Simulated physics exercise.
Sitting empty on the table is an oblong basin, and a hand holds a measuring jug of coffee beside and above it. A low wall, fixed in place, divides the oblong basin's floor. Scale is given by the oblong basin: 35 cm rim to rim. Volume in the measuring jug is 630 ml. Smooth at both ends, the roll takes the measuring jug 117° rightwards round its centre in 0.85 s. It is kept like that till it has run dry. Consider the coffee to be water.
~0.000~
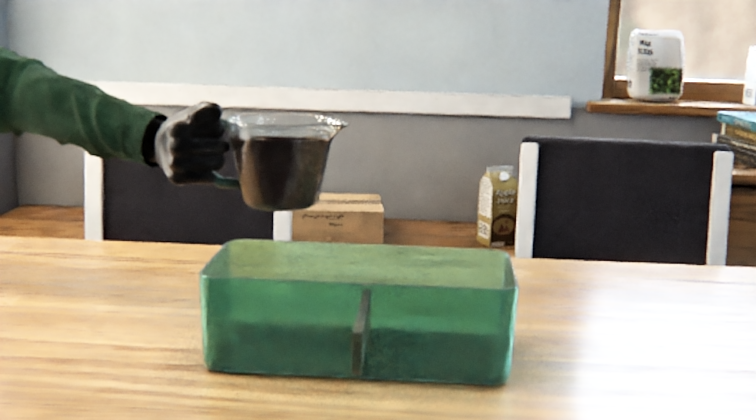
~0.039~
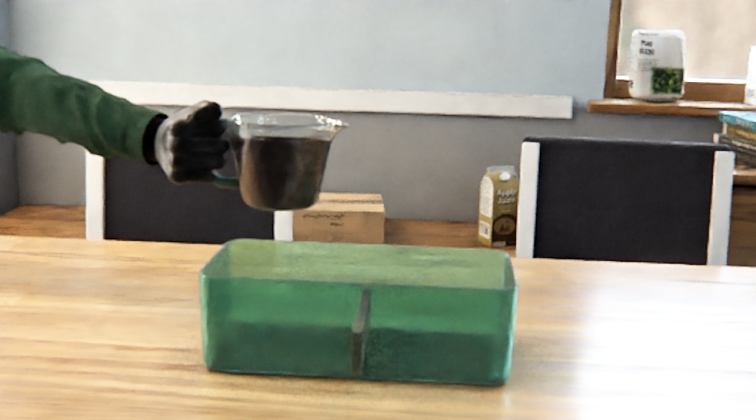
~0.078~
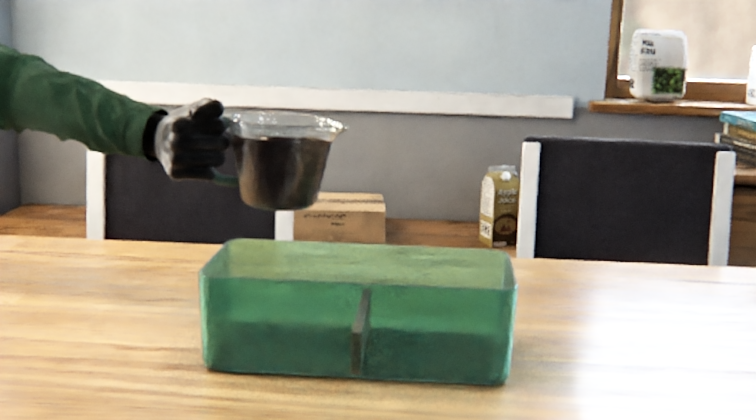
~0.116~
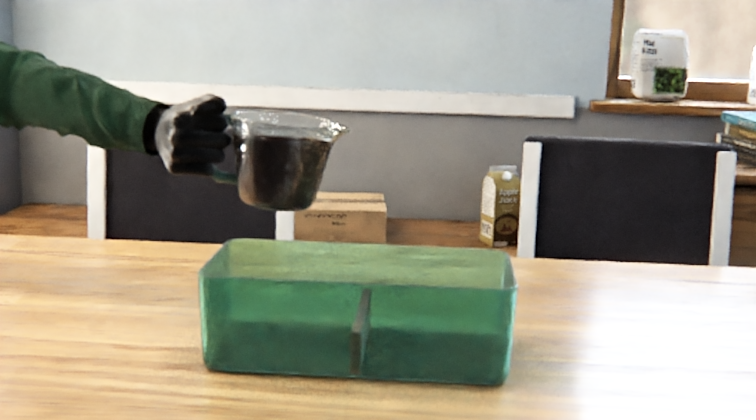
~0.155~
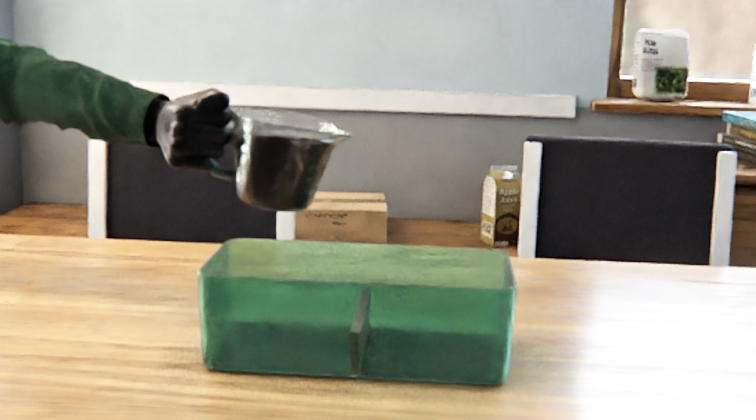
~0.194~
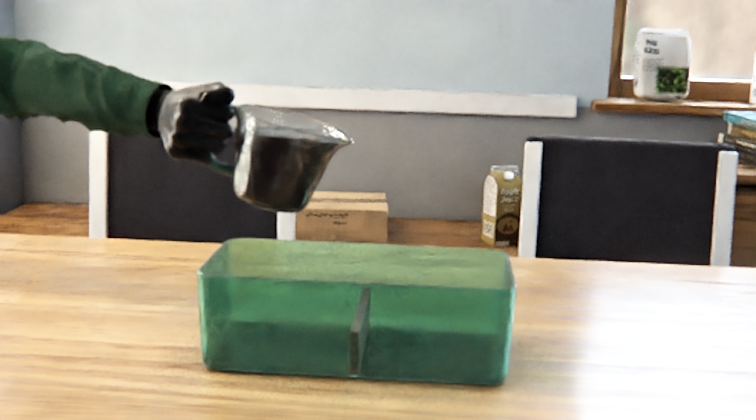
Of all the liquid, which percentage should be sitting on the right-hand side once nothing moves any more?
Around 68 per cent should be sitting there.
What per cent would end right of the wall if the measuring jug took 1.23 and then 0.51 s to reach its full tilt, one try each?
The first try gives around 75 percent, the second around 50 percent.
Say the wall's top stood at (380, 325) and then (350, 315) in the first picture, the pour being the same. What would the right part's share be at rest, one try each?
Around 50 and 80 percent, in that order.
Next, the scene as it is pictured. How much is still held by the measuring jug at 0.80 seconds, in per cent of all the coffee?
Close to 3 percent of the total.
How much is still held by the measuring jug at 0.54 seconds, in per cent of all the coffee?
Roughly 52 percent.
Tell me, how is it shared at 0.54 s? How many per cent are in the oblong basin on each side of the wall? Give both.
Left side near 0, right side near 22.
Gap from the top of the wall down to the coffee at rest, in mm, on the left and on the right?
It's around 42 mm on the left side and around 34 mm on the right side.
After 0.54 s the tilt is 83° and 52 per cent is still to pour, 0 is left of the wall and 22 right of it.
After 0.80 s the tilt is 116° and 3 per cent is still to pour, 26 is left of the wall and 67 right of it.
After 1.06 s the tilt is 117° and 0 per cent is still to pour, 31 is left of the wall and 68 right of it.
After 1.35 s the tilt is 117° and 0 per cent is still to pour, 31 is left of the wall and 68 right of it.
In the end 31 per cent lies left of the wall, 68 right of it and 1 outside.
